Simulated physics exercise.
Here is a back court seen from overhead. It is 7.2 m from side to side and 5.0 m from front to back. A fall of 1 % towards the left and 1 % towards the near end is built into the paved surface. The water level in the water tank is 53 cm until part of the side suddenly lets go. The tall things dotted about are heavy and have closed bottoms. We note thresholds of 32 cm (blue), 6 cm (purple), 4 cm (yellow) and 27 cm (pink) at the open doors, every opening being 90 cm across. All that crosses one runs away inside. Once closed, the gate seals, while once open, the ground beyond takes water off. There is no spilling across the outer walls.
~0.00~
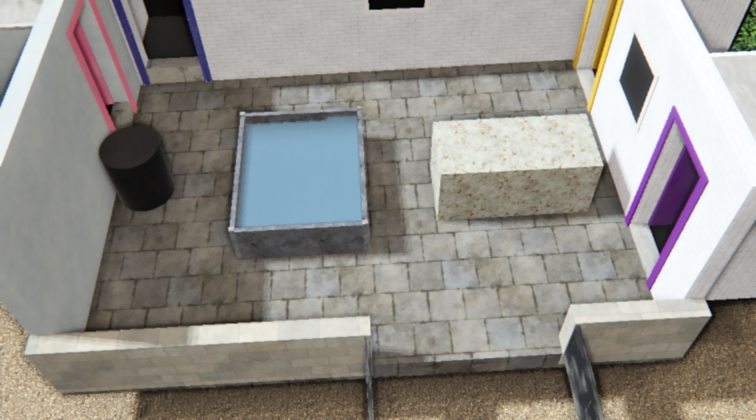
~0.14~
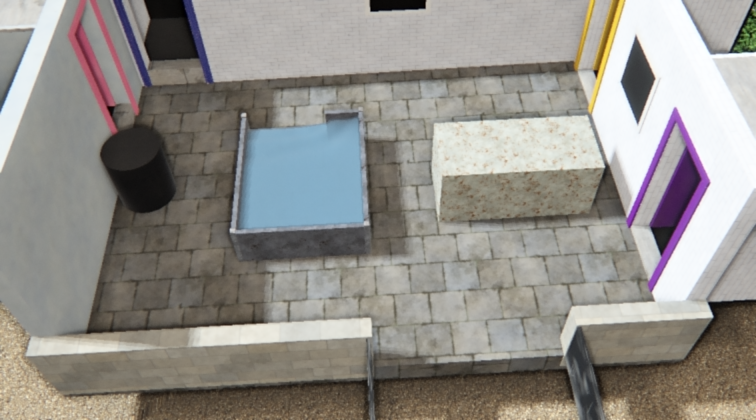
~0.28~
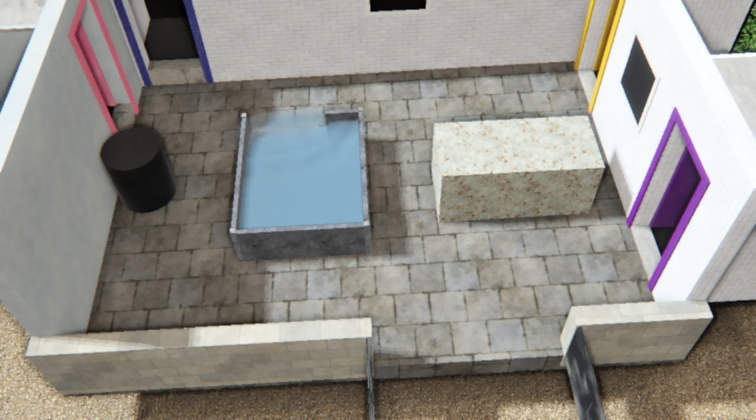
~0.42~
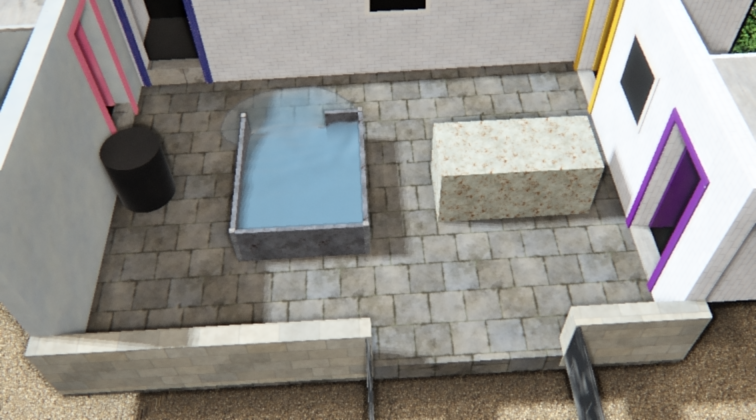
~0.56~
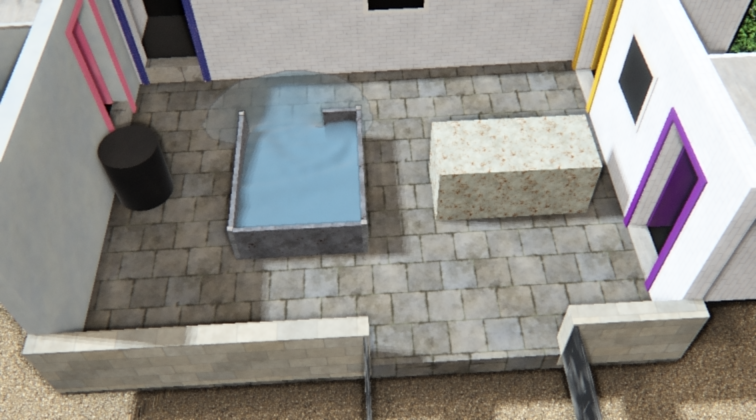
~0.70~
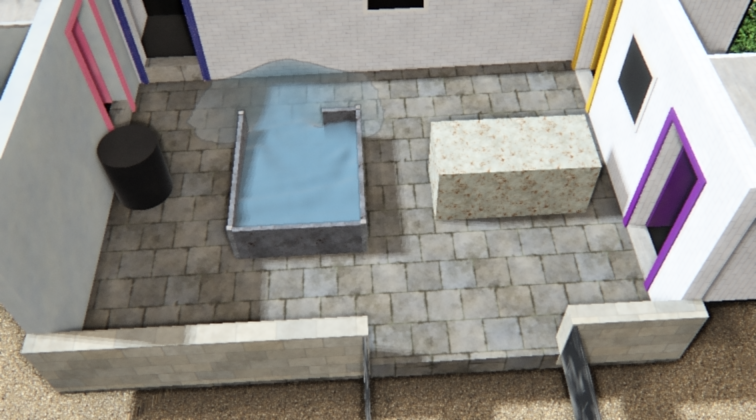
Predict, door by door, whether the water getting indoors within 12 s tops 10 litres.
Prediction: At the blue door it falls short; at the purple door it falls short; at the yellow door it tops it; at the pink door it falls short.
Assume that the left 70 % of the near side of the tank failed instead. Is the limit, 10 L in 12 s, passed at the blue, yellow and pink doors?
Blue falls short; yellow falls short; pink falls short.
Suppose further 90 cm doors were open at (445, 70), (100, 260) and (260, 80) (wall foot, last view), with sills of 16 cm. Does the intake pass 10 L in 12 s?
In sequence the answers are less than that, less than that and more than that.
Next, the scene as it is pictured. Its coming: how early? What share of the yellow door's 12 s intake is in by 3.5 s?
About 15%.
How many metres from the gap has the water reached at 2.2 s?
It's close to 3.8 metres.
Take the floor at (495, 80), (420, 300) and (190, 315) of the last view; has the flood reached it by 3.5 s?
Listed in sequence, the spots are drenched, bone dry and bone dry.
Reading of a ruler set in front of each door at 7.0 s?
In centimetres, the blue door has 12, the purple door 3, the yellow door 6 and the pink door 15.
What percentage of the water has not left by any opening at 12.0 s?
Some 92 in a hundred.
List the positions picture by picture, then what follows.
The first picture shows still water, 53 cm deep, in the water tank at (301, 169).
In the second picture, the front is at a hidden place, 0.7 m from the gap on the water tank's far side; 0.3 m2 of floor is under water; 53 cm left at the back of the water tank.
In the third picture, the front is at a hidden place, 0.9 m from the gap on the water tank's far side; 0.9 m2 of floor is under water; 53 cm left at the back of the water tank.
In the fourth picture, water pours out on the water tank's far side and has run 1.2 m, to (316, 90); typically 7 cm deep outside, 53 cm at the water tank's back.
In the fifth picture, the front is at (249, 80), 1.6 m from the gap on the water tank's far side; 2.8 m2 of floor is under water; 53 cm left at the back of the water tank.
In the sixth picture, water pours out on the water tank's far side and has run 1.9 m, to (220, 81); typically 7 cm deep outside, 51 cm at the water tank's back.
After 1.4 s water covers 15 % of the floor and is deepest (34 cm) near (281, 83); blue door 12 cm at the sill, 0 L in, purple door not reached, yellow door not reached, pink door not reached.
After 2.2 s water covers 25 % of the floor and is deepest (35 cm) near (139, 90); blue door 20 cm at the sill, 0 L in, purple door not reached, yellow door not reached, pink door 18 cm at the sill, 0 L in.
After 3.5 s water covers 50 % of the floor and is deepest (34 cm) near (132, 173); blue door 19 cm at the sill, 0 L in, purple door not reached, yellow door 11 cm at the sill, 10 L in, pink door 19 cm at the sill, 0 L in.
After 7.0 s water covers 70 % of the floor and is deepest (17 cm) near (120, 173); blue door 12 cm at the sill, 0 L in, purple door 3 cm at the sill, 0 L in, yellow door 6 cm at the sill, 59 L in, pink door 15 cm at the sill, 0 L in.
After 12.0 s water covers 90 % of the floor and is deepest (11 cm) near (194, 357); blue door 6 cm at the sill, 0 L in, purple door 2 cm at the sill, 0 L in, yellow door 4 cm at the sill, 68 L in, pink door 8 cm at the sill, 0 L in.
